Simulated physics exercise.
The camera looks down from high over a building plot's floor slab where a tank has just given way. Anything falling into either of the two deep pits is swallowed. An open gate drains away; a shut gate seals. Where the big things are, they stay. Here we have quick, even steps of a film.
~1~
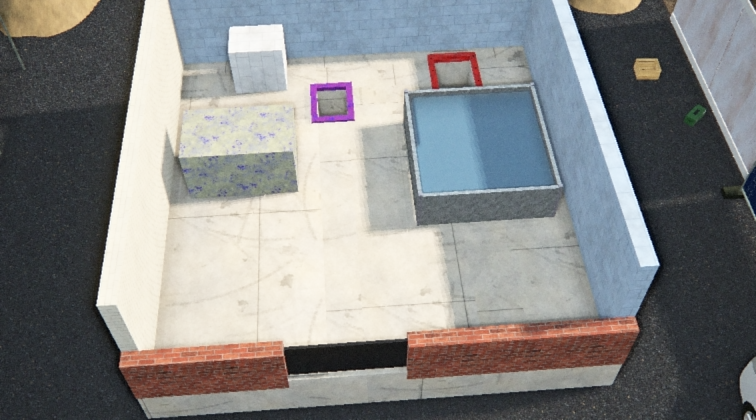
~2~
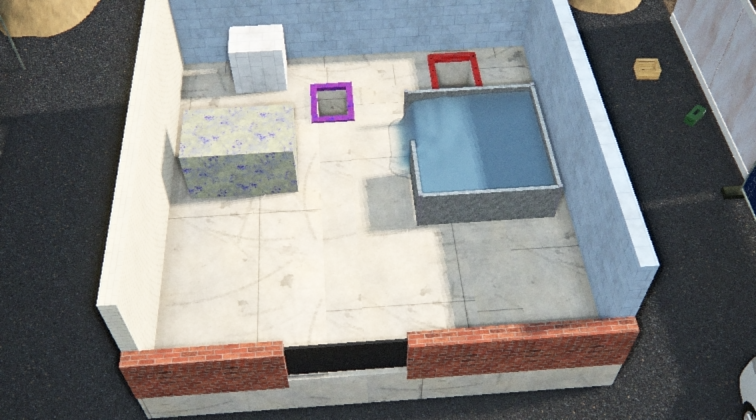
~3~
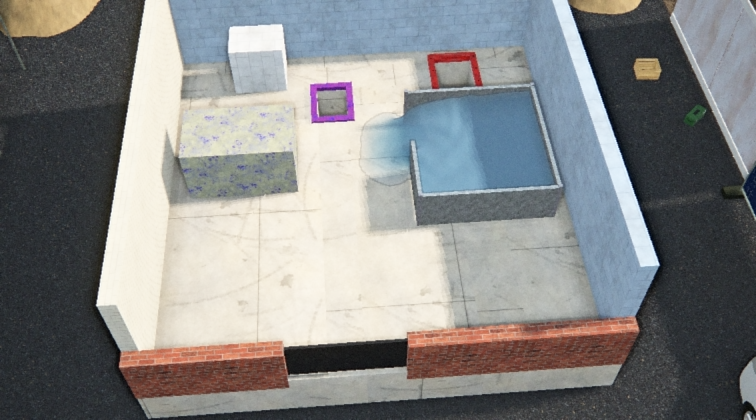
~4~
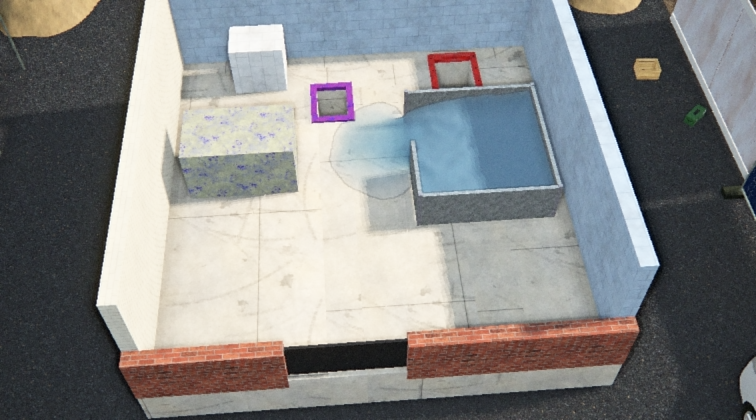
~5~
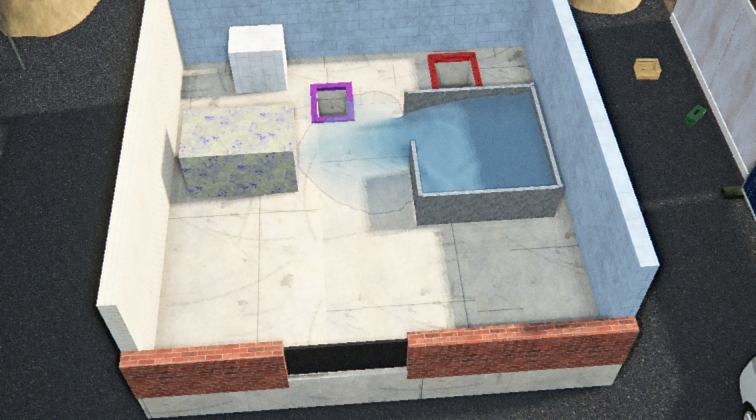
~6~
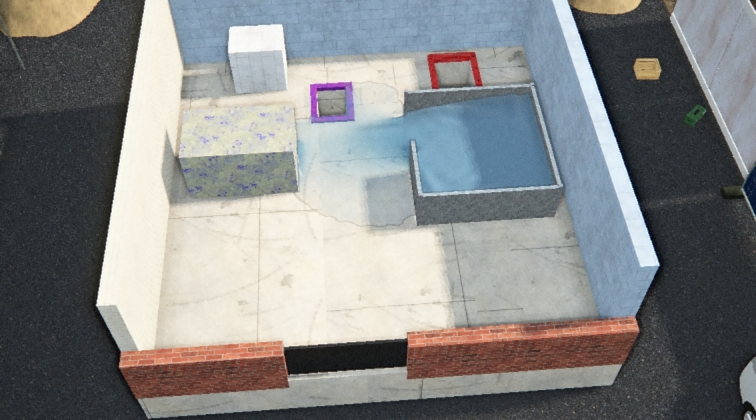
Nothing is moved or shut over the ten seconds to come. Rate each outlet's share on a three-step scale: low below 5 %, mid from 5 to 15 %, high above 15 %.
Scale: Gate - low, red pit - low, purple pit - high.
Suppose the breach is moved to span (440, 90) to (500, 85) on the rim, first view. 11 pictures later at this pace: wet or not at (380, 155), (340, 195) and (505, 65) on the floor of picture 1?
Taking them in order, I'd say not reached, not reached and swamped.
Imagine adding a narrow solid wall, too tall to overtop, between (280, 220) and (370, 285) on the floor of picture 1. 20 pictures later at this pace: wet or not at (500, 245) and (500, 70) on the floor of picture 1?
Submerged, then spared.
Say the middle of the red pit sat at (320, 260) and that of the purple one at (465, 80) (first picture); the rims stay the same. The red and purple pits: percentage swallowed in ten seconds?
Per cent, approx.: Red 6, purple 4.
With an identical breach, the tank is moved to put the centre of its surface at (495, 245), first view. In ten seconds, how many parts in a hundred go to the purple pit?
Purple: About 6 %.
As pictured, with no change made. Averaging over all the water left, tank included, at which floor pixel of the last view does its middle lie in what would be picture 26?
About (367, 168) in the last view.
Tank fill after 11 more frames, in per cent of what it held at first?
Estimate: Close to 58 %.
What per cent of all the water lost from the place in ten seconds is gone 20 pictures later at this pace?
Approximately 55 %.
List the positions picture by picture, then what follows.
Still water in the tank at (479, 140), in the first frame.
Water pours out at (410, 138) and has run to (402, 174), in the second frame.
The front is at (370, 173), out from the gap at (410, 139), in the third frame.
The front is at (334, 159), out from the gap at (410, 139), in the fourth frame.
Water pours out at (410, 139) and has run to (303, 164), in the fifth frame.
Water pours out at (410, 139) and has run to a hidden place, in the sixth frame.
A moment on, water covers 25 % of the floor; the gate 0 %, the red pit 0 %, the purple pit 2 %.
Next, water covers 40 % of the floor; the gate 0 %, the red pit 0 %, the purple pit 6 %.
Then, water covers 65 % of the floor; the gate 0 %, the red pit 0 %, the purple pit 9 %.
Later, water covers 80 % of the floor; the gate 0 %, the red pit 0 %, the purple pit 14 %.
In the end, water covers 95 % of the floor; the gate 0 %, the red pit 0 %, the purple pit 17 %.
